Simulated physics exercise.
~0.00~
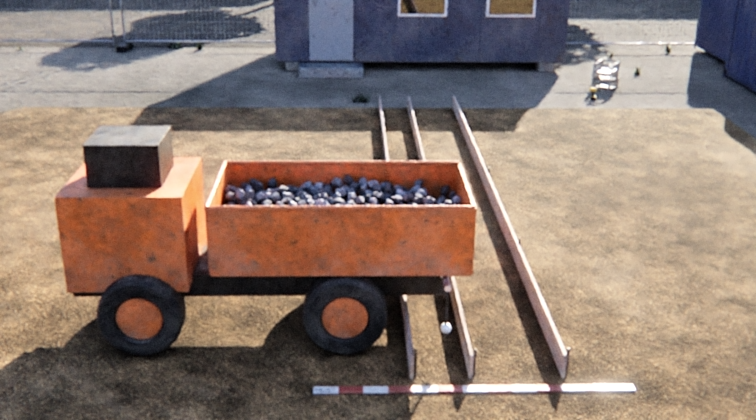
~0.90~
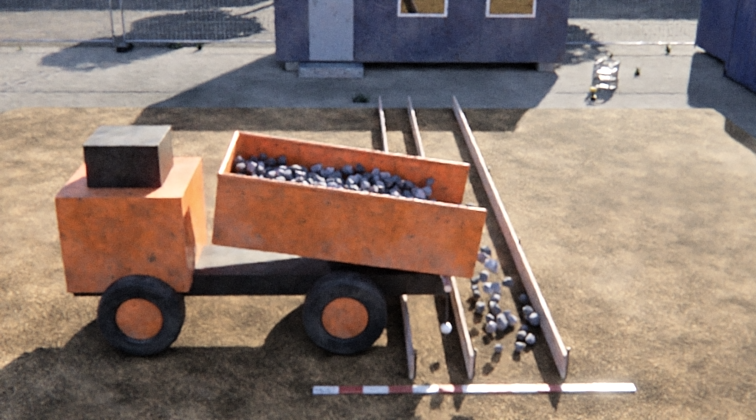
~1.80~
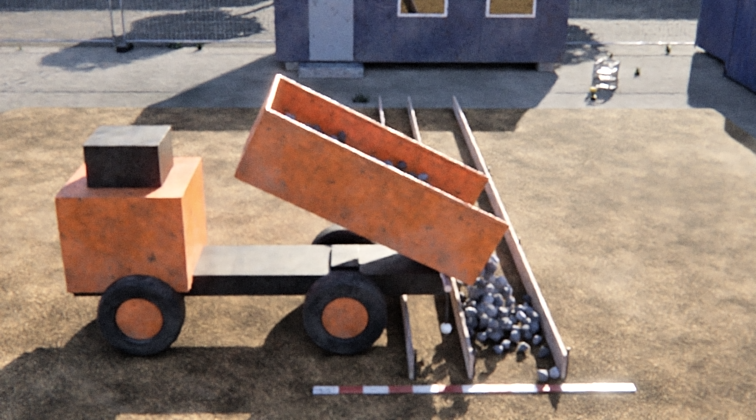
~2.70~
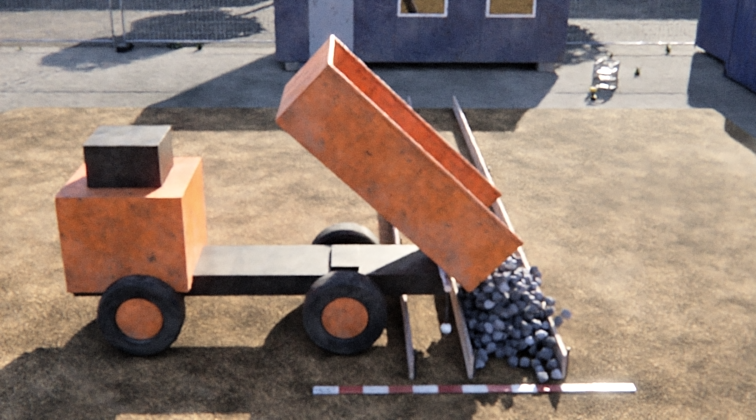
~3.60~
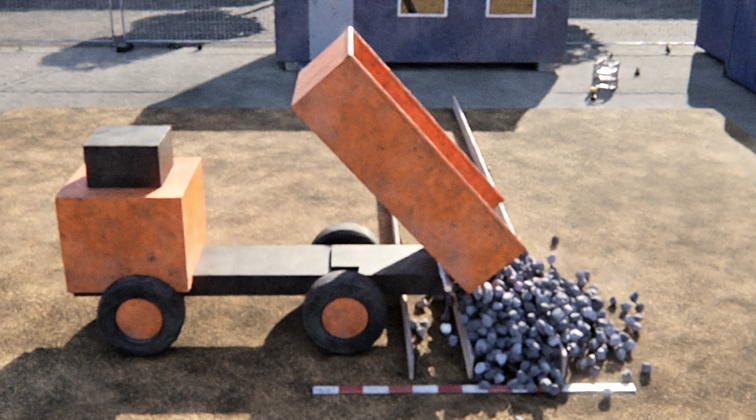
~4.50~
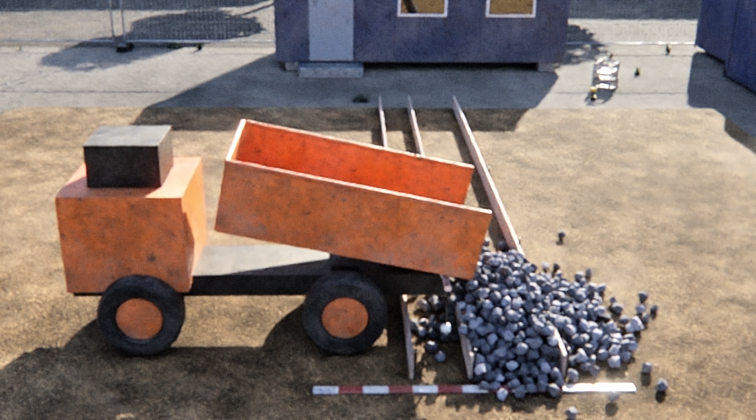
An orange toy-like truck with a black box on its cab stands on brown dirt, seen from its side and slightly above, with a dark blue building behind. Its orange bed is full of dark grey stones, and thin planks and a red-and-white striped staff lie near its rear. The bed tilts up at the left, and a few stones drop between the planks on the right. It rises steeply, and the rest slide out into a spreading heap that spills past the last plank. Finally the empty bed lowers to a slight tilt beside the pile.
